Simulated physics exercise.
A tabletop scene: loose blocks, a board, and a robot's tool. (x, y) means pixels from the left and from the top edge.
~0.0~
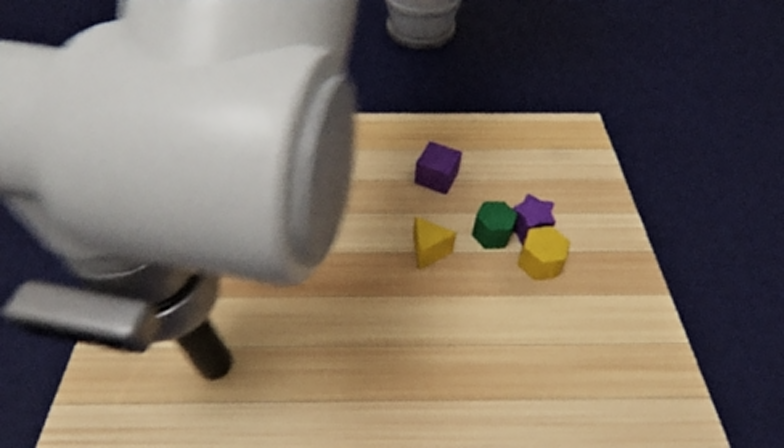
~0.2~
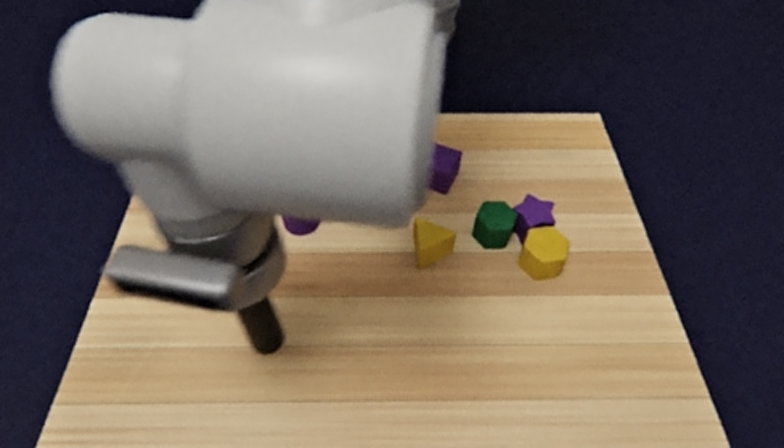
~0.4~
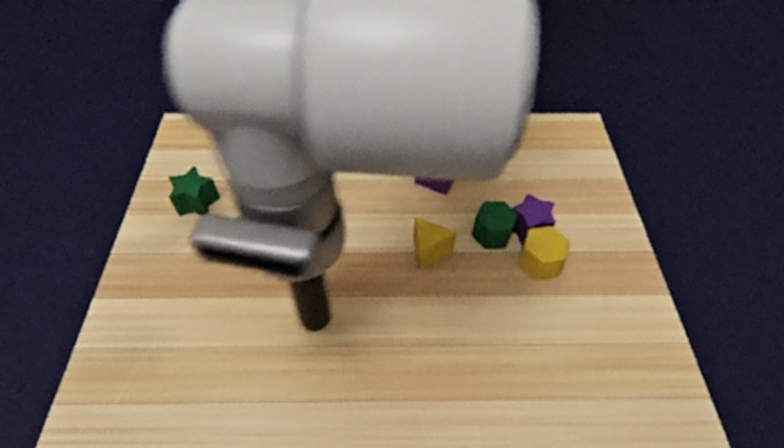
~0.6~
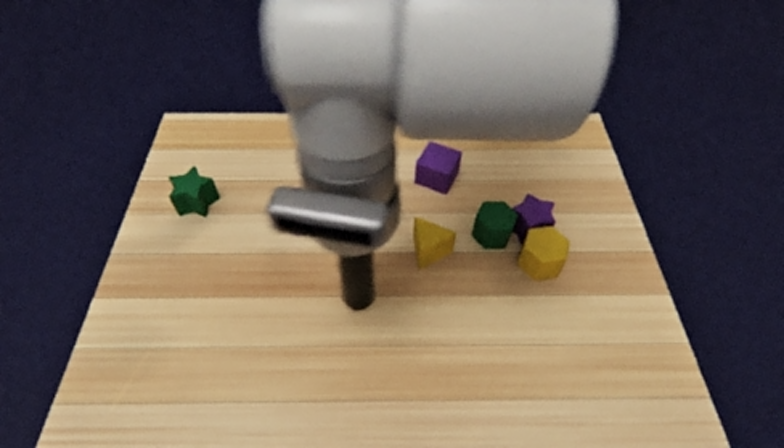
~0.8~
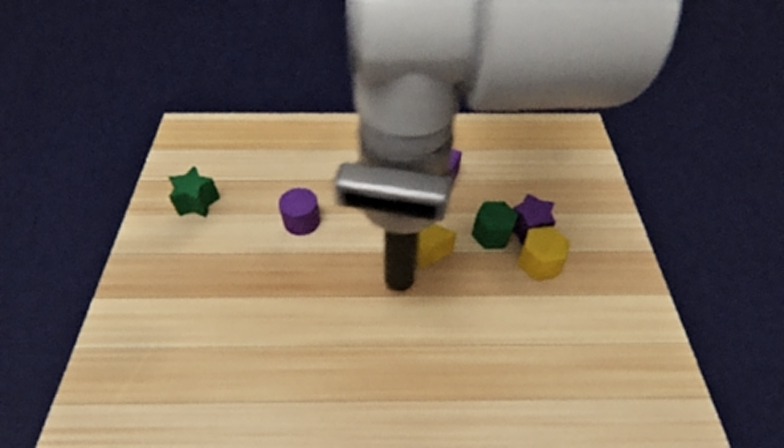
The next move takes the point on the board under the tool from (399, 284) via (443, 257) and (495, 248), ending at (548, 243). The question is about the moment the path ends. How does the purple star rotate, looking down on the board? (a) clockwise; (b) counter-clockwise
a - clockwise.
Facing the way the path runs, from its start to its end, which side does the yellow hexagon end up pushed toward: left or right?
The yellow hexagon is shifted sideways to the right, facing along the path from start to end.
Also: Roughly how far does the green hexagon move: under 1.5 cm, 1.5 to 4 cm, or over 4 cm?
It shifts 1.5 to 4 cm.
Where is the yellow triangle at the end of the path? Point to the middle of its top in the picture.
That would be at about pixel (452, 211).
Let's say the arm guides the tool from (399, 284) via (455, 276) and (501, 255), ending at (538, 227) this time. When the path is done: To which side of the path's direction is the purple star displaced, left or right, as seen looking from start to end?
It heads left.
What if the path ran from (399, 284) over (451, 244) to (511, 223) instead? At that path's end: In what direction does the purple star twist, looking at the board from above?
It turns round clockwise.
The first path, step by step. One third of the way, tool at (445, 251); yellow triangle at (447, 214), turned 70° anticlockwise.
Two thirds of the way, tool at (498, 242); yellow triangle at (452, 211), turned 95° anticlockwise; green hexagon at (514, 205), turned 30° anticlockwise; purple star at (550, 203), turned 25° clockwise.
At the end, tool at (551, 237); yellow triangle at (452, 211), turned 95° anticlockwise; green hexagon at (520, 199), turned 55° anticlockwise; purple star at (557, 199), turned 25° clockwise; yellow hexagon at (574, 252), turned 55° clockwise.
